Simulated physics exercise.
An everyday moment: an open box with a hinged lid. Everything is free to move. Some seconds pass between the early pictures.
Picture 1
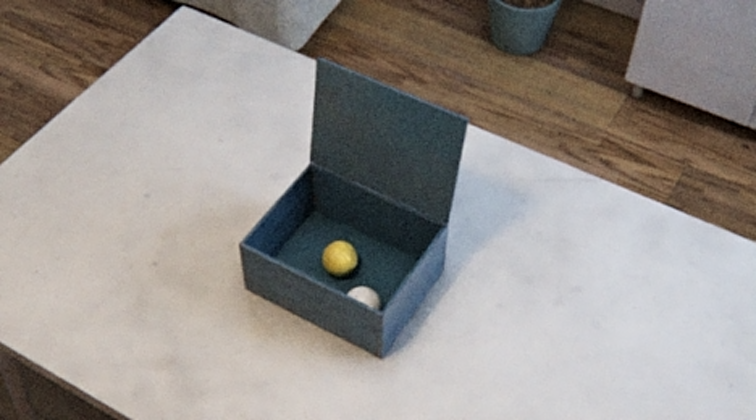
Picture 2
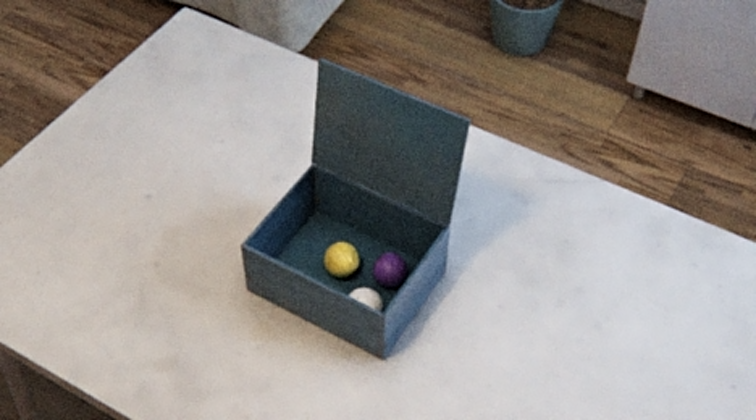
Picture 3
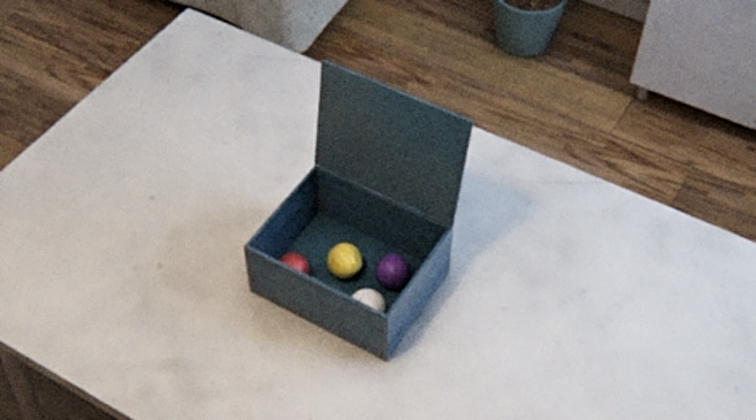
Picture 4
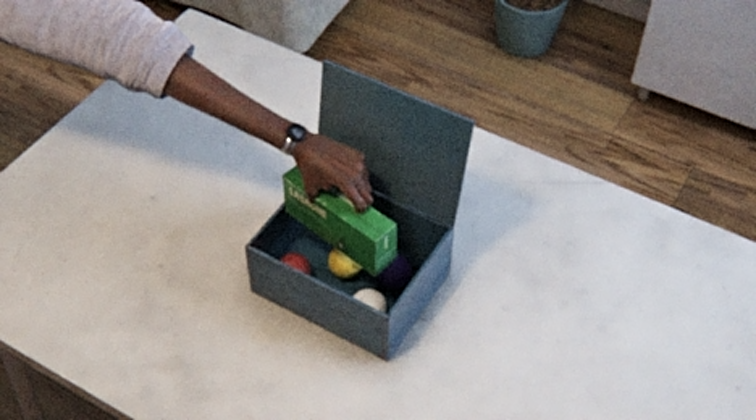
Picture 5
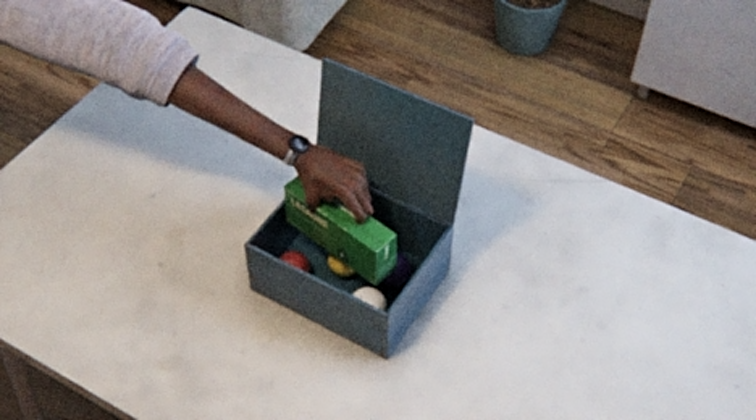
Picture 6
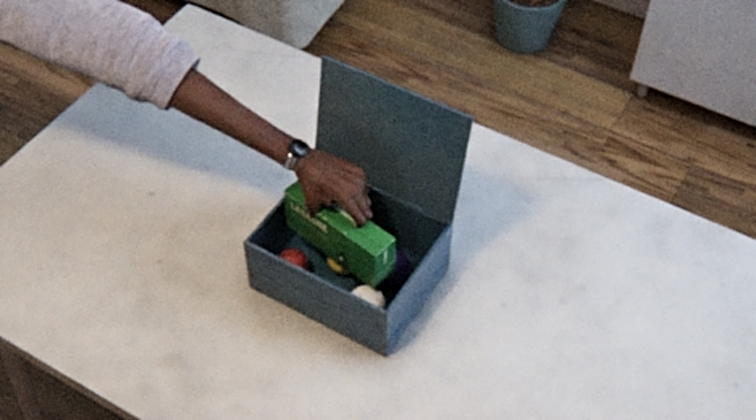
A hand lowered a green packet into an open box with a hinged lid, where a yellow lemon and a white ball had been joined by a purple ball and then a red one.
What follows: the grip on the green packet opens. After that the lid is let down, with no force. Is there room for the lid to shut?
Here the lid shuts flat.
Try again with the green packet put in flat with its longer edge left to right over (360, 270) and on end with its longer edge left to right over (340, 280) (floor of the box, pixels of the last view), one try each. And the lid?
In the first case it shuts flat; in the second case it is held up.
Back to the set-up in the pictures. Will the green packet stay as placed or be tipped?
It tips.
Then, 1.00 s later than the last frame, lid starting down; green packet tilted by 60° near (343, 254); yellow lemon moved about its own width; purple lemon moved a little.
Then, 1.70 s later than the last frame, lid 49° above the rim; green packet tilted by 60° near (345, 255); yellow lemon moved about its own width; purple lemon moved about its own width.
When it is over, lid shut; lying over in the box, green packet; moved from the start, yellow lemon; the other 3 as before. End places, in pixels of the last picture, green packet near (345, 255).
